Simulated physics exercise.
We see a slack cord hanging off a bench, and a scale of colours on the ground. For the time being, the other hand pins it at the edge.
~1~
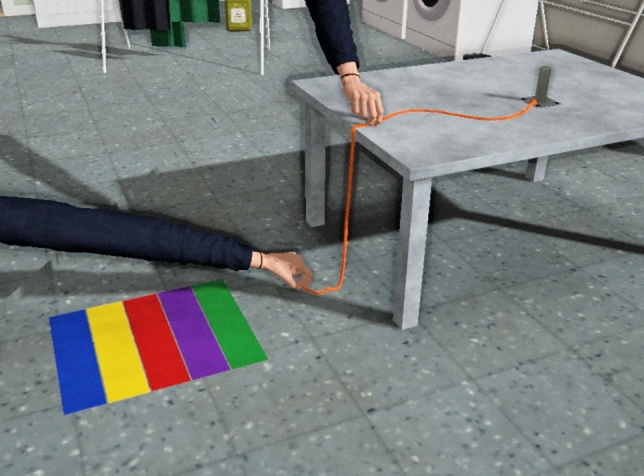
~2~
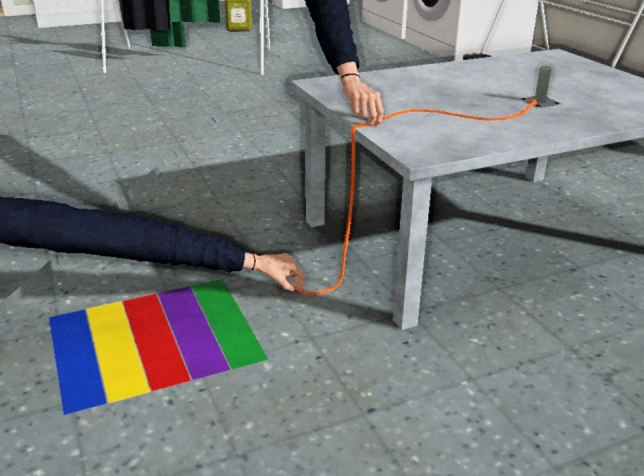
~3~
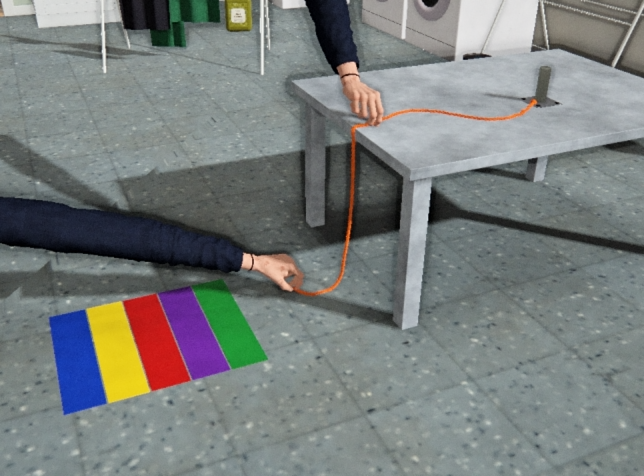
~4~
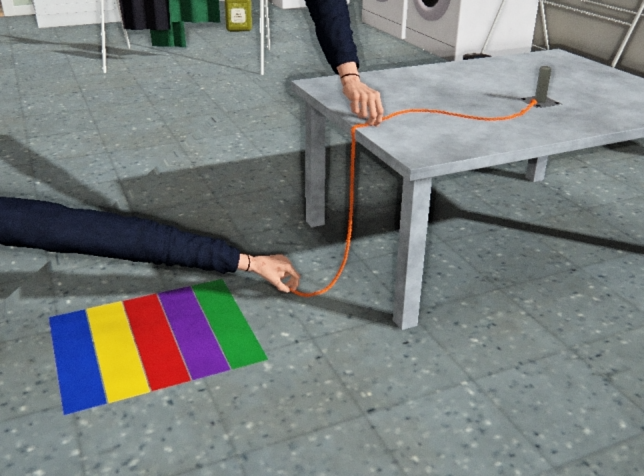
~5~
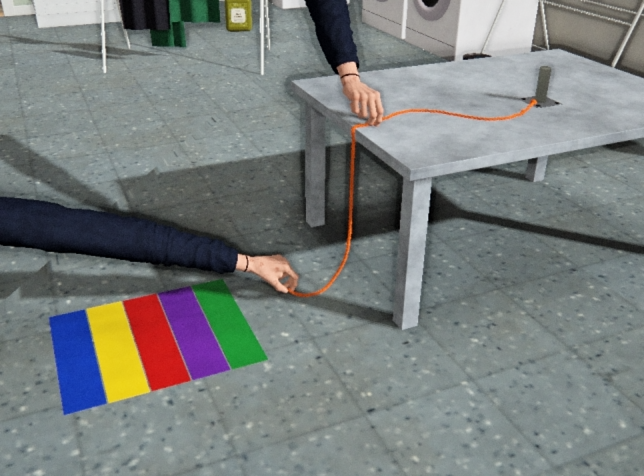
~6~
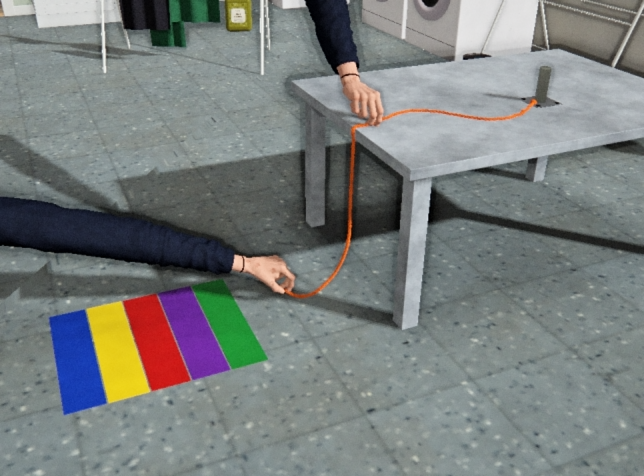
The clip opens on an orange cord running across a grey table and drooping slackly over its edge, where one hand pins it. Another hand holds the cord's end low, near a mat of five coloured stripes, then draws it slightly left while the pinning hand stays still.
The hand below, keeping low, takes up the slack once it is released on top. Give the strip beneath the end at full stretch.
Red strip.
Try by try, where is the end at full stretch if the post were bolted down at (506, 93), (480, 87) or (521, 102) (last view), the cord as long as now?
The spots are near (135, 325), (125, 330) and (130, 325).
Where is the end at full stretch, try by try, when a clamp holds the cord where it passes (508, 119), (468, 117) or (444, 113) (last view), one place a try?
Per try (px, approx.): (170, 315); (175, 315); (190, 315).
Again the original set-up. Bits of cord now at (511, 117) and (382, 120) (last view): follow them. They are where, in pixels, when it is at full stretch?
(483, 109) and (354, 131), roughly.
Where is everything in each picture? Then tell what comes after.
The first frame shows end (302, 286); green (241, 347); purple (204, 357); red (165, 367); yellow (124, 378); blue (81, 389).
The second frame shows end (295, 288); cord through (523, 111) (467, 117) (399, 113) (354, 139) (350, 211) (342, 273).
The third frame shows end (294, 288).
The fourth frame shows end (290, 289); cord through (523, 111) (467, 117) (399, 113) (354, 139) (351, 211) (339, 273).
The fifth frame shows end (288, 289).
The sixth frame shows end (285, 290); cord through (523, 111) (467, 117) (399, 113) (354, 139) (350, 211) (335, 273).
Early on, end near (208, 308); over green.
Midway, end near (173, 316); over purple.
At the end of the slack, end near (152, 321); over red. The red one.
